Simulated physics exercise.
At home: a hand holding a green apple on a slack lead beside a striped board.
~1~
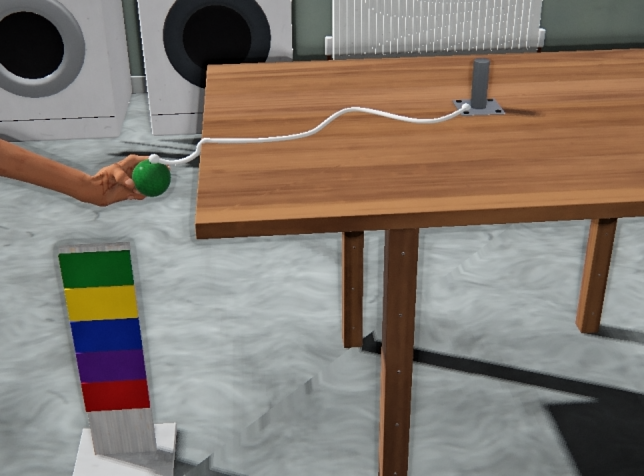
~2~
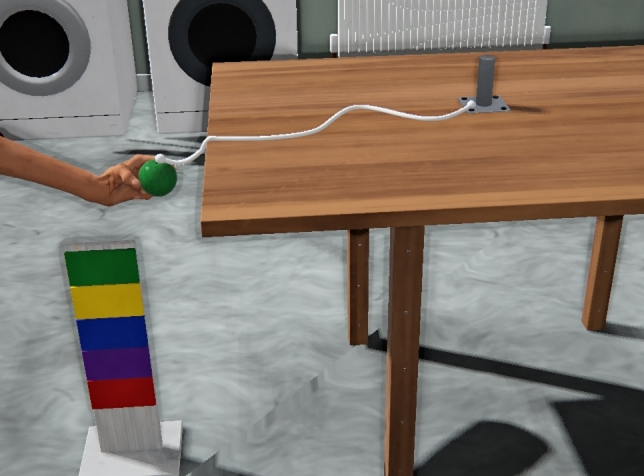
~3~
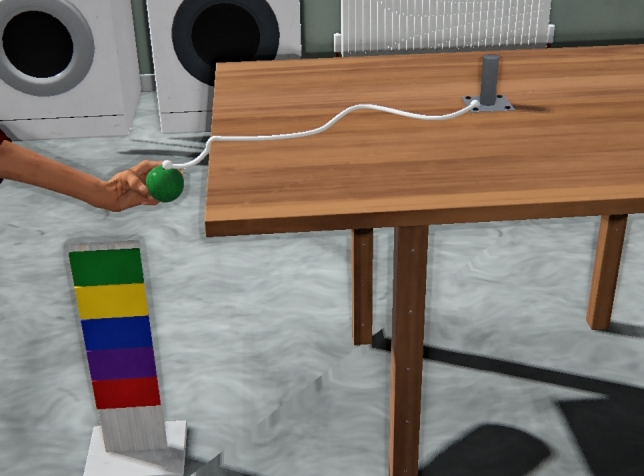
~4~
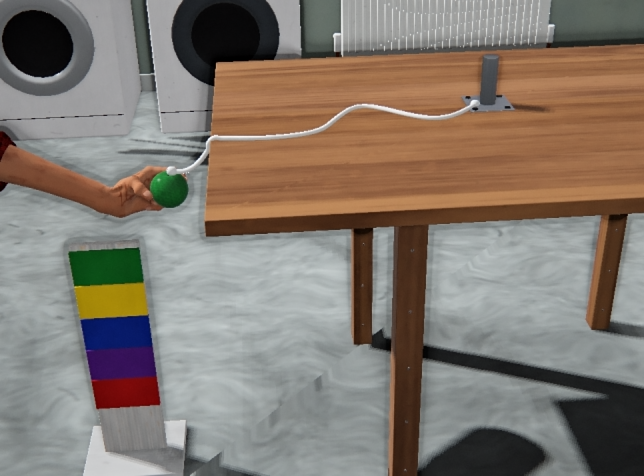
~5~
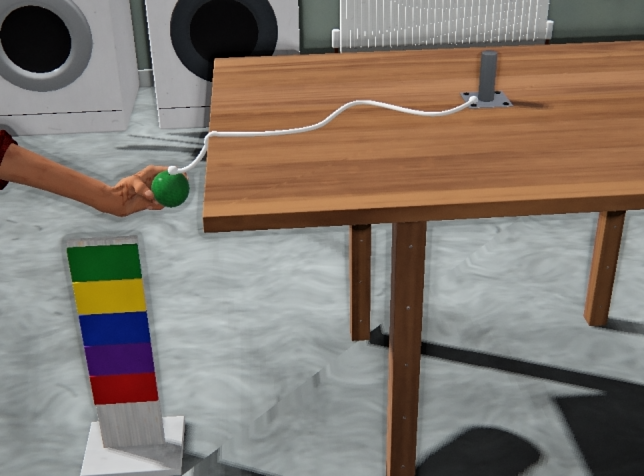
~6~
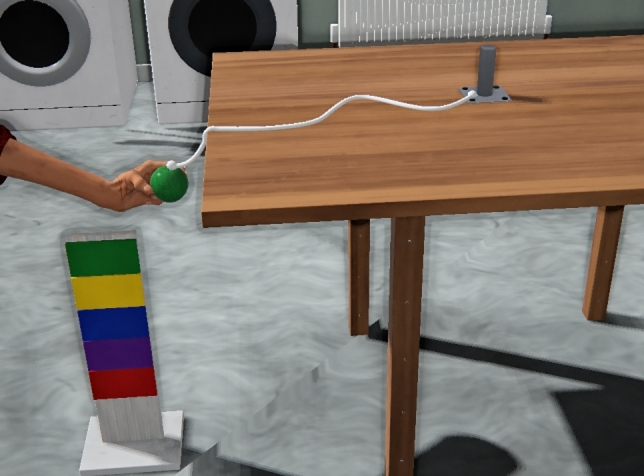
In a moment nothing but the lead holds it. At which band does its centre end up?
At green.
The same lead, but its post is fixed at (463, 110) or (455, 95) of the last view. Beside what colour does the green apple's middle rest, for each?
Try by try: Yellow; yellow.
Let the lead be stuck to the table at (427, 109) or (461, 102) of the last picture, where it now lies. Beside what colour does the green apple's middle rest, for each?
One after the other, green; green.
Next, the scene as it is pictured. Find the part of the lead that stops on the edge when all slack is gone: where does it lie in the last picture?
At (265, 129), roughly.
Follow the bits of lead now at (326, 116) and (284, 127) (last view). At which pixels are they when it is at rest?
They go to (276, 113) and to (225, 118).
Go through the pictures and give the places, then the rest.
In the first picture, green apple (152, 178); green (96, 271); yellow (101, 304); blue (106, 336); purple (111, 367); red (116, 397).
In the second picture, green apple (158, 178); lead through (454, 115) (393, 113) (339, 115) (296, 135) (224, 139).
In the third picture, green apple (165, 183).
In the fourth picture, green apple (170, 189); lead through (458, 114) (397, 112) (342, 114) (300, 135) (228, 139).
In the fifth picture, green apple (171, 188).
In the sixth picture, green apple (170, 184); lead through (455, 105) (394, 103) (340, 105) (297, 126) (225, 129).
Soon after, apple near (238, 239); level with green.
Then, apple near (207, 247); level with green.
At rest, apple near (219, 244); level with green. Its centre hangs level with the green band.
